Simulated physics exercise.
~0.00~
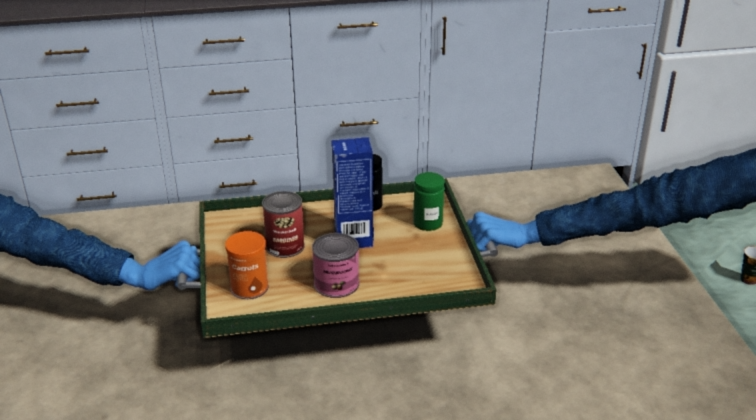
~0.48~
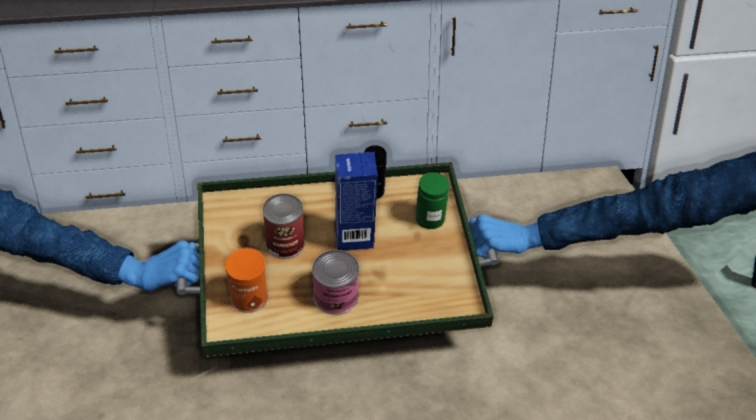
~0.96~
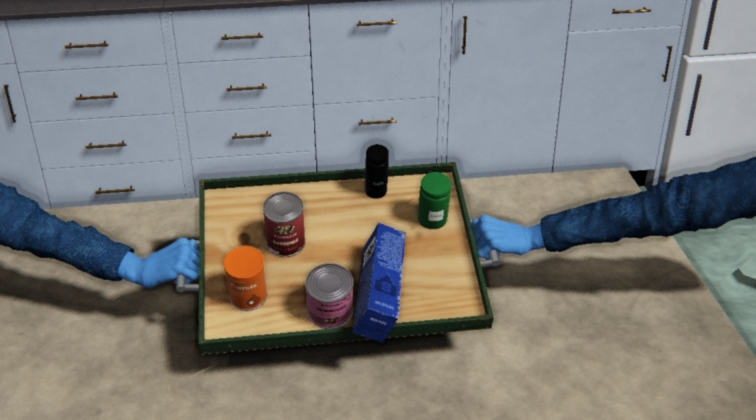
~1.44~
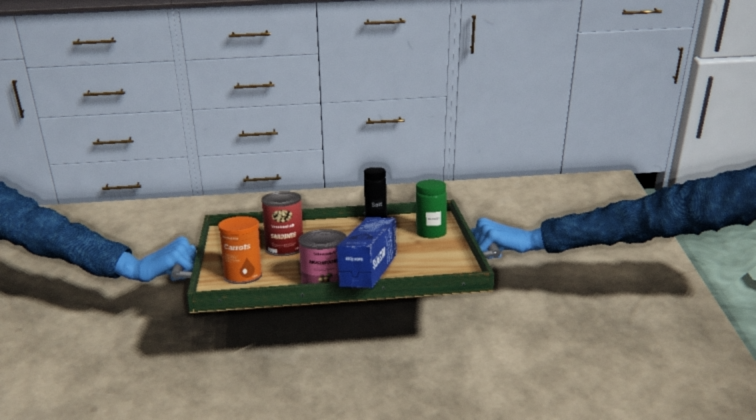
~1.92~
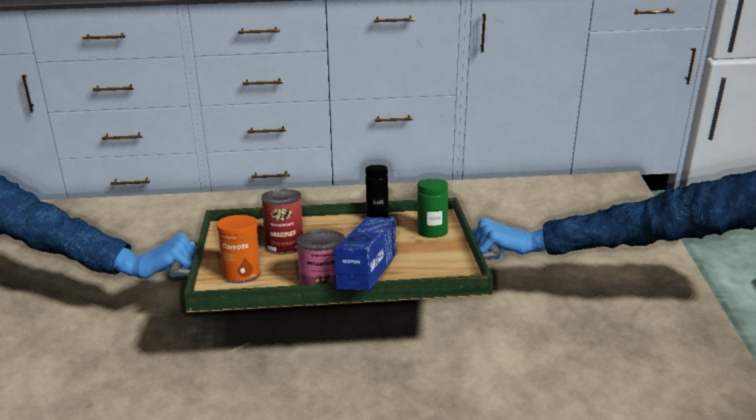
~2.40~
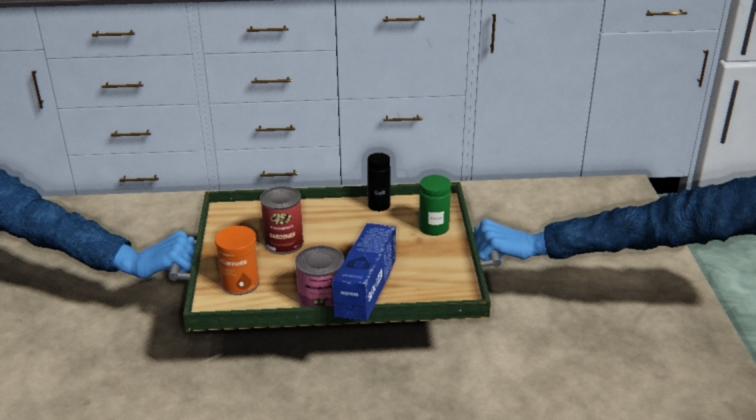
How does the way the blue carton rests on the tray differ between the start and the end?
At the start the blue carton stands upright on the tray. By the end it is lying on its side.
